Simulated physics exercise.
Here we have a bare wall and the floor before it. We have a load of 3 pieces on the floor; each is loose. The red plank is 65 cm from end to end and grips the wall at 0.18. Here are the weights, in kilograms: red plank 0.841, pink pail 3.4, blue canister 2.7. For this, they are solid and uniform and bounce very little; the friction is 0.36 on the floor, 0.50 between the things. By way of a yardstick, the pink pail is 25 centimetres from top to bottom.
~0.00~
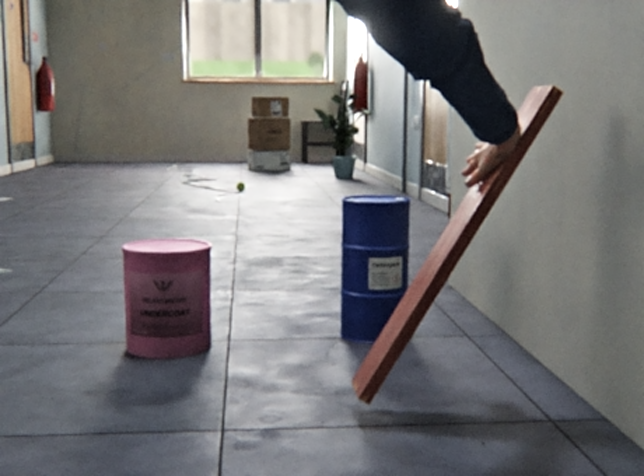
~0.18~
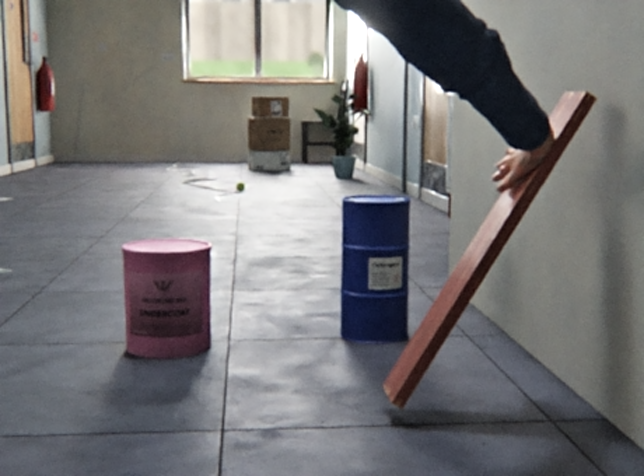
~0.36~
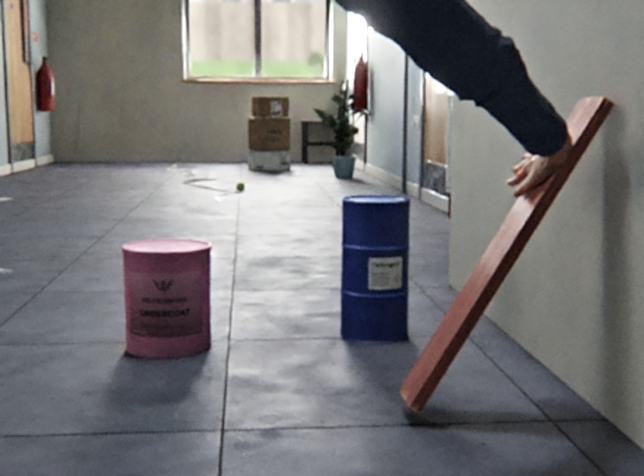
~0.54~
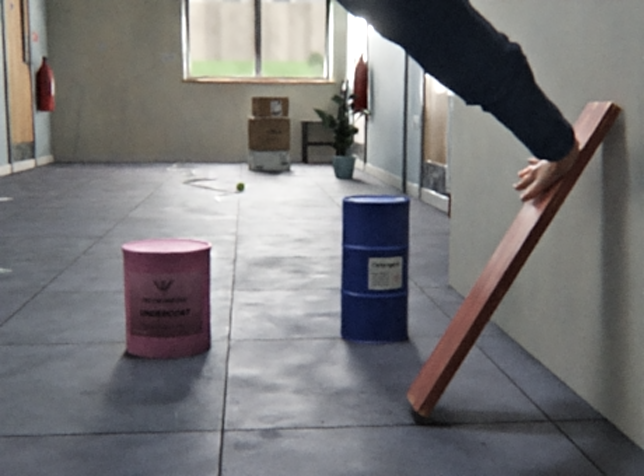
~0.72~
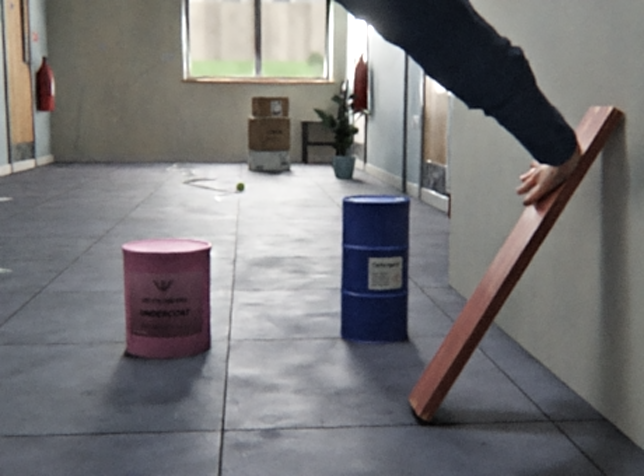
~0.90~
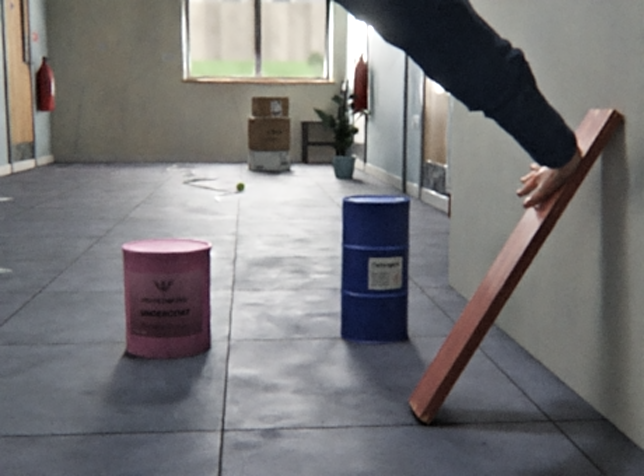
An arm in a dark sleeve moved a slanted red plank to the right and leaned it against the wall, keeping a hand on it, while the pink pail and blue canister stayed still.
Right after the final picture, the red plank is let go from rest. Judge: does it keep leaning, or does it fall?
Most likely it stays in place.
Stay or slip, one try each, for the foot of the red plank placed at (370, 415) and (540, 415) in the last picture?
First time round it collapses; second time round it does not slip.
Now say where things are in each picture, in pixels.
In the first picture, 12 cm still to go; red plank (453, 244); pink pail (168, 296).
In the second picture, 6 cm still to go; red plank (485, 249); pink pail (168, 296).
In the third picture, 3 cm still to go; red plank (502, 254); pink pail (168, 296).
In the fourth picture, 1 cm still to go; red plank (509, 258); pink pail (168, 296).
In the fifth picture, leant on the wall, still held; red plank (511, 262); pink pail (168, 296).
In the sixth picture, leant on the wall, still held; red plank (511, 265); pink pail (168, 296).
After 1.10 s, no change.
After 1.50 s, red plank resting near (511, 265).
In the end (2.2 s), all 3 under 10 cm from the start. At the end, from the last picture's camera, red plank near (511, 265). The plank remains leaning.
